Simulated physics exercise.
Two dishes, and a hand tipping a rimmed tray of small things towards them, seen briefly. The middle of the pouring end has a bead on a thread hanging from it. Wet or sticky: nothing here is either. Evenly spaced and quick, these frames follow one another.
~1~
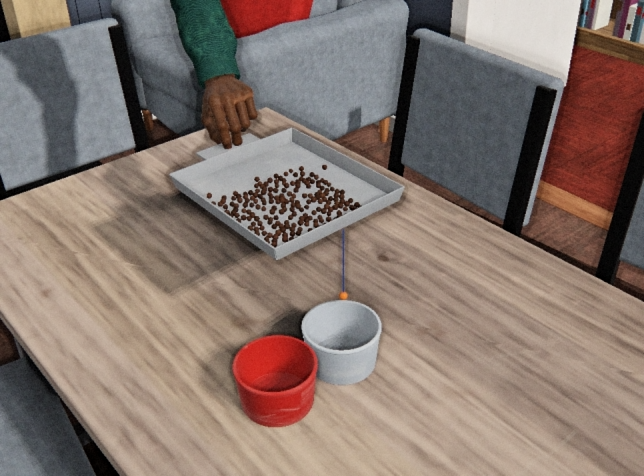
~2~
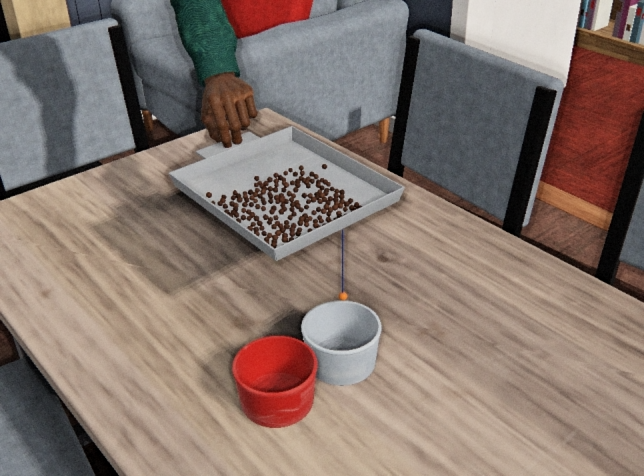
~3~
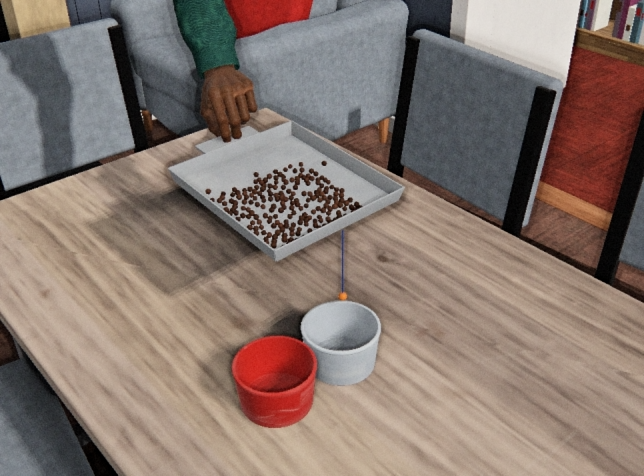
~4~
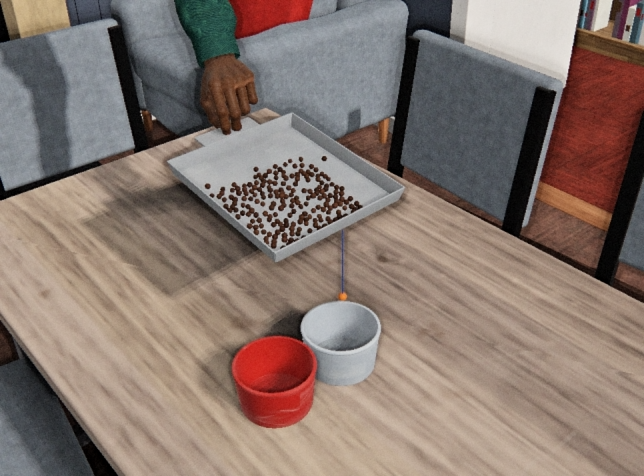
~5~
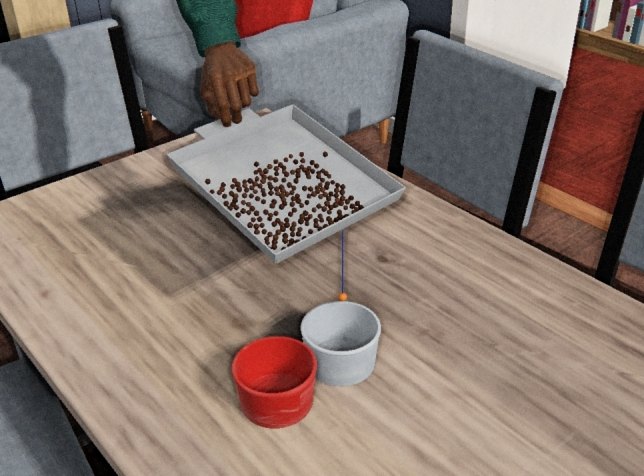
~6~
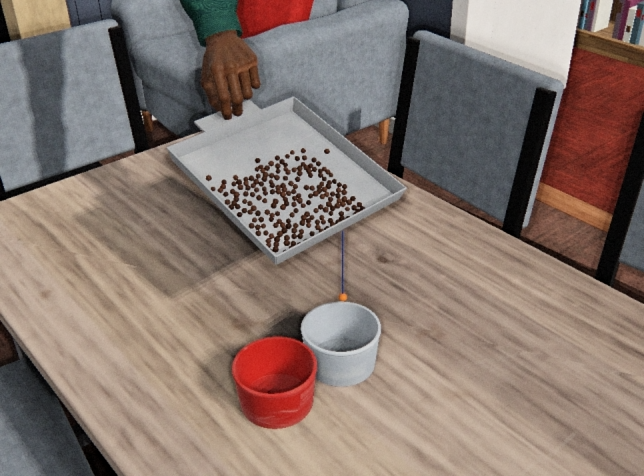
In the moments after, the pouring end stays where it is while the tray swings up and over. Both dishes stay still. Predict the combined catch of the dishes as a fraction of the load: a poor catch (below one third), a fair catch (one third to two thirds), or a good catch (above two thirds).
The caught part tops two thirds.
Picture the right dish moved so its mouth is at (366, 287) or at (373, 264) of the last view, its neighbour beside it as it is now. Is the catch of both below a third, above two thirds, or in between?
To begin with: Under a third; after that: Under a third.
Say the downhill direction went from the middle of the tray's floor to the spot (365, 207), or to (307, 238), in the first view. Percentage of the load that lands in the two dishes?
The first comes to 0 %, while the second comes to 90 %.
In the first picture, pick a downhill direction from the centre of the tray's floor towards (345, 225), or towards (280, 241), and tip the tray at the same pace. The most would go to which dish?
Heading one - the rightward dish; heading two - the leftward dish.
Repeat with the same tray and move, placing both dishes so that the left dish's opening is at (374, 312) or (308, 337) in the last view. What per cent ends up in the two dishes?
20 and 80 %.
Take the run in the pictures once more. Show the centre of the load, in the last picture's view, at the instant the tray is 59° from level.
In the last view, the load is centred near (311, 217).
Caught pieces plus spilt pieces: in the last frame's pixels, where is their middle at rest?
Last view, resting centre - approx. (321, 369).
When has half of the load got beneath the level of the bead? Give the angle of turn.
Roughly 95 degrees from level.
Shortly afterwards, tray tipped steeply; the whole lot on the tray.
Next, tray tipped right over; a little on the tray; near a quarter in the left dish; near a third in the right dish; a little outside both; near a quarter in the air.
Some moments later, tray tipped past a quarter turn; near a third in the left dish; near half in the right dish; a little outside both.
In the end, tray tipped past a quarter turn; near a third in the left dish; near half in the right dish; a little outside both.
